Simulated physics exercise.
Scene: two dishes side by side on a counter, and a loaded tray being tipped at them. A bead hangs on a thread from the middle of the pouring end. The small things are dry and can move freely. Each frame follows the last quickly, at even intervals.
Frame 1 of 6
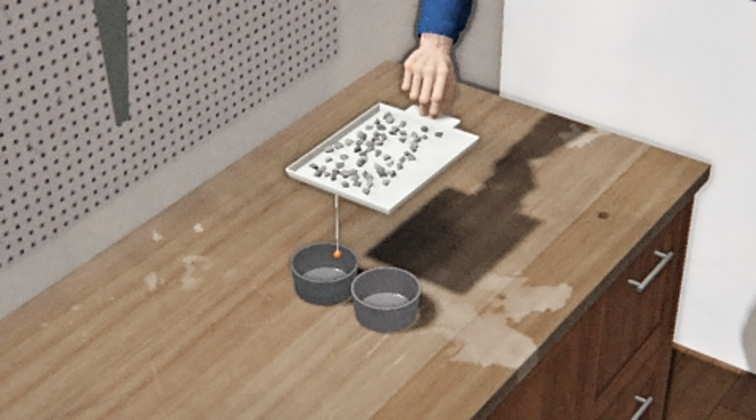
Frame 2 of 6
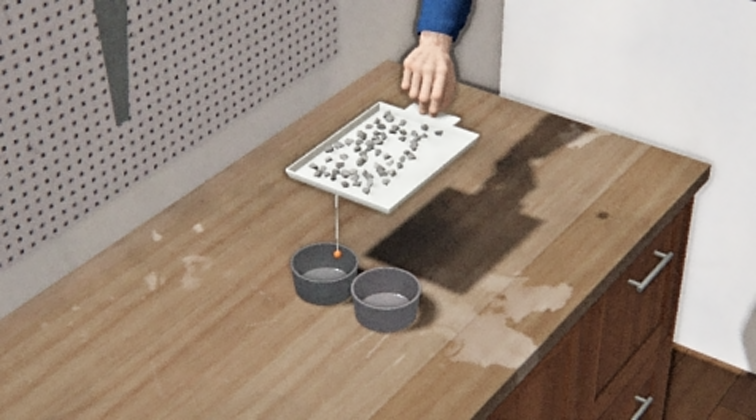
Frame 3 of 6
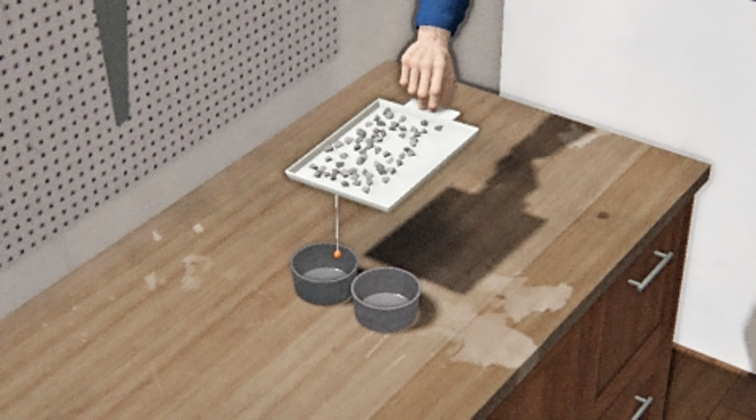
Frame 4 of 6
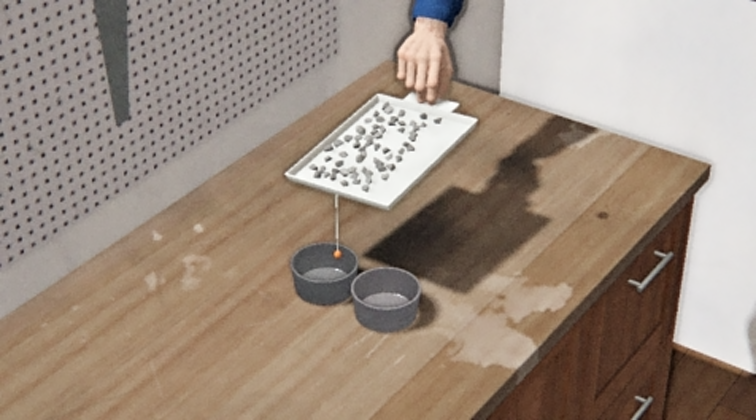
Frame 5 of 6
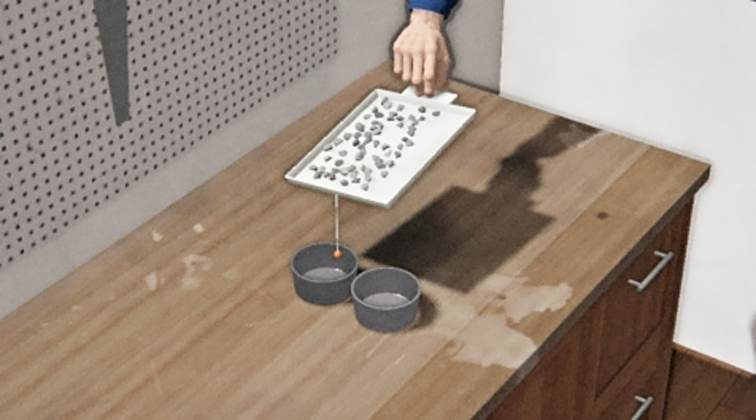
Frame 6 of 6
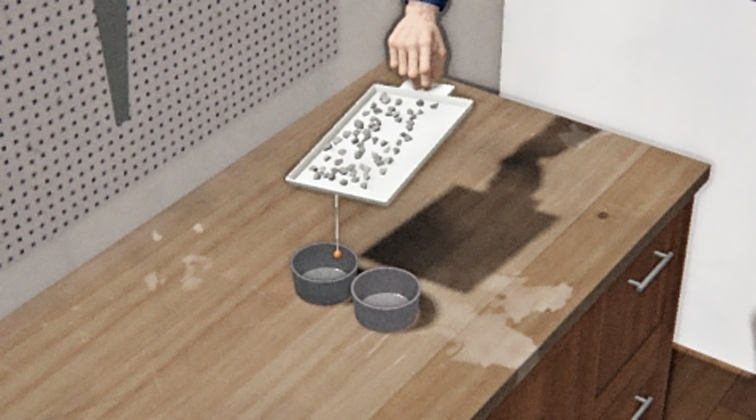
A hand slowly tilts a white tray of gray gravel toward its left corner.
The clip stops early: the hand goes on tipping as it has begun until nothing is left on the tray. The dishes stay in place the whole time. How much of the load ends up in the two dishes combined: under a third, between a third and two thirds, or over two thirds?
Under a third.
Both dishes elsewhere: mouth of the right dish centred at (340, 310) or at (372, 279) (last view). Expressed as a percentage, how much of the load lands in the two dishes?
0 % and 70 %.
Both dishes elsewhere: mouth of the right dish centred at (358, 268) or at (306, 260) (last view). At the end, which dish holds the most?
Try one: The left-side dish. Try two: The right-side dish.
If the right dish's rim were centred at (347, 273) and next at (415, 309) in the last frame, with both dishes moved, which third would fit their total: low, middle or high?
In order: Over two thirds, then under a third.
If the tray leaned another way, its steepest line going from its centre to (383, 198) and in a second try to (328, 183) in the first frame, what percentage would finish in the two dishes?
About 90 and 50 percent.
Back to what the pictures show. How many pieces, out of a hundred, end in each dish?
Looks like close to 20 % lands in the left dish and close to 0 % in the right one.
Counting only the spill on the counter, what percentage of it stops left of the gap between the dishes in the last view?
It amounts to some 100 percent.
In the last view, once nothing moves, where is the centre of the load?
Somewhere close to (280, 265) in the last picture.
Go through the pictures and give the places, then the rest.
The first picture shows corners of the pouring end at (290, 169) and (388, 207), level; middle of the load at (379, 154), bits of gravel; left dish at (305, 288); right dish at (367, 315); bead on its thread at (338, 254).
The second picture shows corners of the pouring end at (289, 169) and (388, 206), level; middle of the load at (378, 153).
The third picture shows corners of the pouring end at (289, 171) and (388, 205), tipped barely, lowest at the left corner; middle of the load at (378, 151).
The fourth picture shows corners of the pouring end at (289, 173) and (387, 203), tipped a little, lowest at the left corner; middle of the load at (378, 148).
The fifth picture shows corners of the pouring end at (289, 175) and (386, 201), tipped a little, lowest at the left corner; middle of the load at (377, 144).
The sixth picture shows corners of the pouring end at (289, 178) and (385, 199), tipped clearly, lowest at the left corner; middle of the load at (376, 141); left dish at (305, 288); right dish at (367, 315).
Soon, tray tipped steeply; nearly all on the tray; a stray few in the air.
A while on, tray tipped right over; a small part on the tray; a small part in the left dish; about two thirds outside both; a small part in the air.
Towards the end, tray tipped past a quarter turn; about a quarter in the left dish; most outside both.
Finally, tray tipped past a quarter turn; none in the right dish; about a quarter in the left dish; most outside both.
